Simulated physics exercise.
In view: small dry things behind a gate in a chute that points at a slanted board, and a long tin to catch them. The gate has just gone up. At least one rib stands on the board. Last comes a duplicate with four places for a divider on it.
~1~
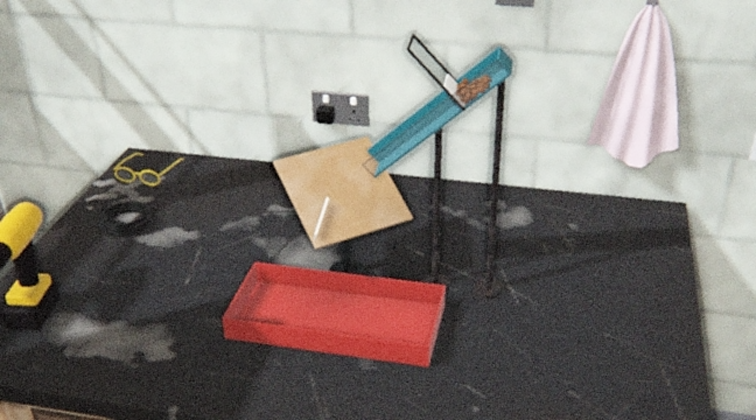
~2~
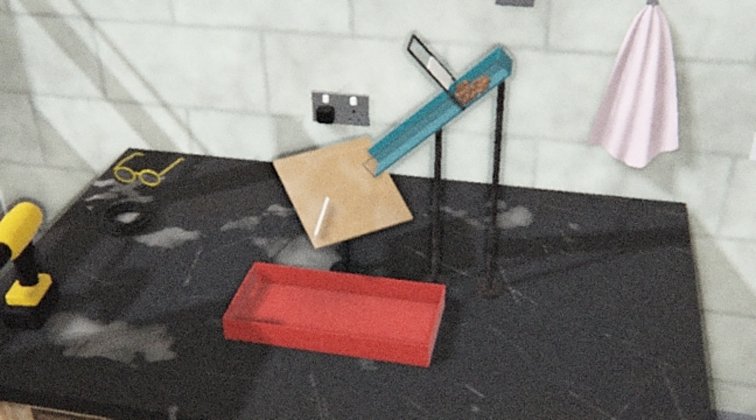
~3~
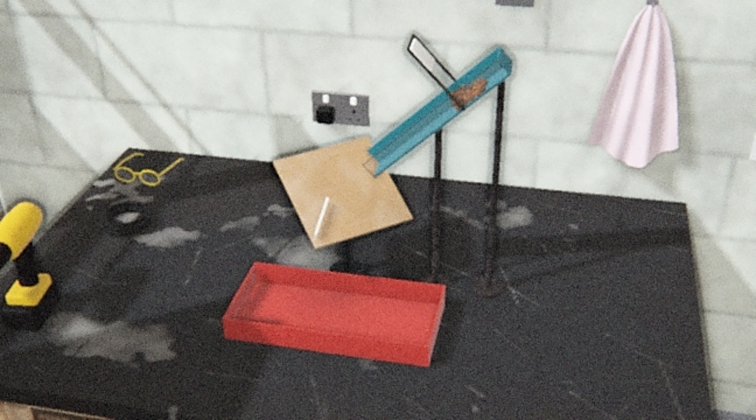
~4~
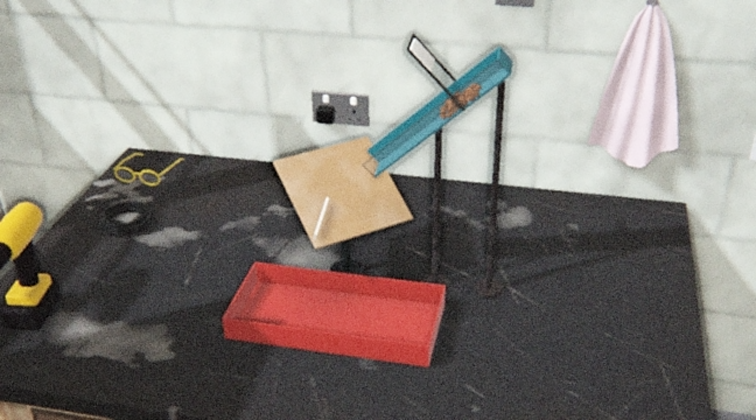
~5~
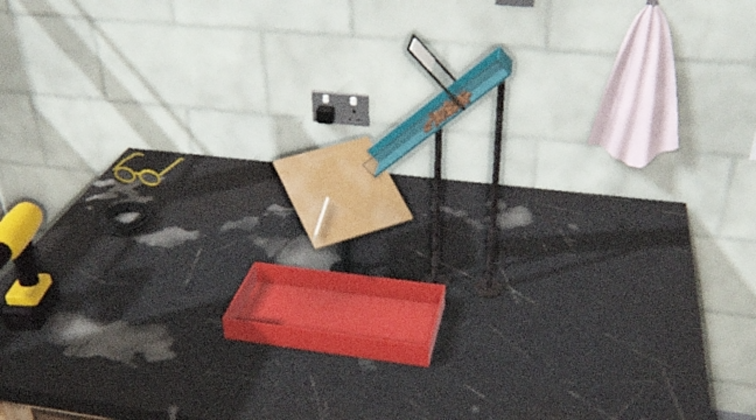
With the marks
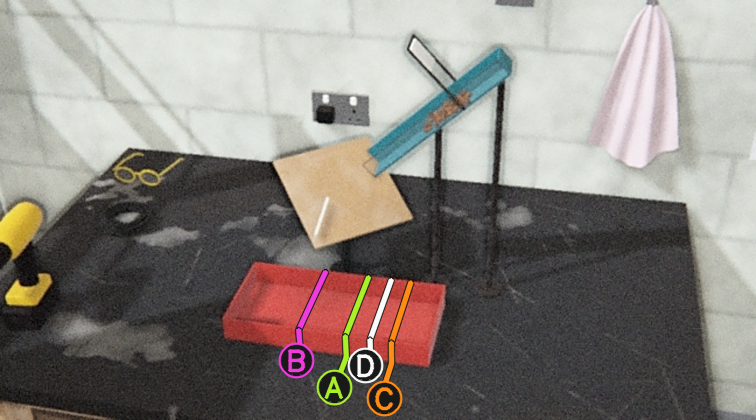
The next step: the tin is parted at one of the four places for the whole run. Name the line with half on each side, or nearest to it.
It is A.
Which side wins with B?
Right.
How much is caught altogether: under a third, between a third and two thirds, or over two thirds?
It is over two thirds.
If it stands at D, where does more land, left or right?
Left.
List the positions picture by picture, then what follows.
Load behind the gate (473, 88), bits of dog kibble; lip of the chute (377, 170), sloping fairly steeply, in the first frame.
Middle of the board (343, 189), tilted gently; middle of its low edge (366, 233); of its high edge (322, 148), in the second frame.
Front corners of the tin (223, 318) and (428, 346), empty; front of the load (454, 100), in the third frame.
Middle of the load (462, 98); its front (443, 115), roughly a quarter of the way to the lip; rib from (328, 198) to (315, 234), in the fourth frame.
Middle of the load (450, 111); its front (426, 128), roughly a third of the way to the lip, in the fifth frame.
On the marked copy, line A crosses the front rim at (345, 335); line B crosses the front rim at (299, 329); line C crosses the front rim at (391, 341); line D crosses the front rim at (370, 338).
For line A, of what is caught, roughly half on the left of the divider, roughly half on the right.
For line B, of what is caught, just a few on the left of the divider, almost all on the right.
For line C, of what is caught, every piece on the left of the divider, not one piece on the right.
For line D, of what is caught, almost all on the left of the divider, about a tenth on the right.
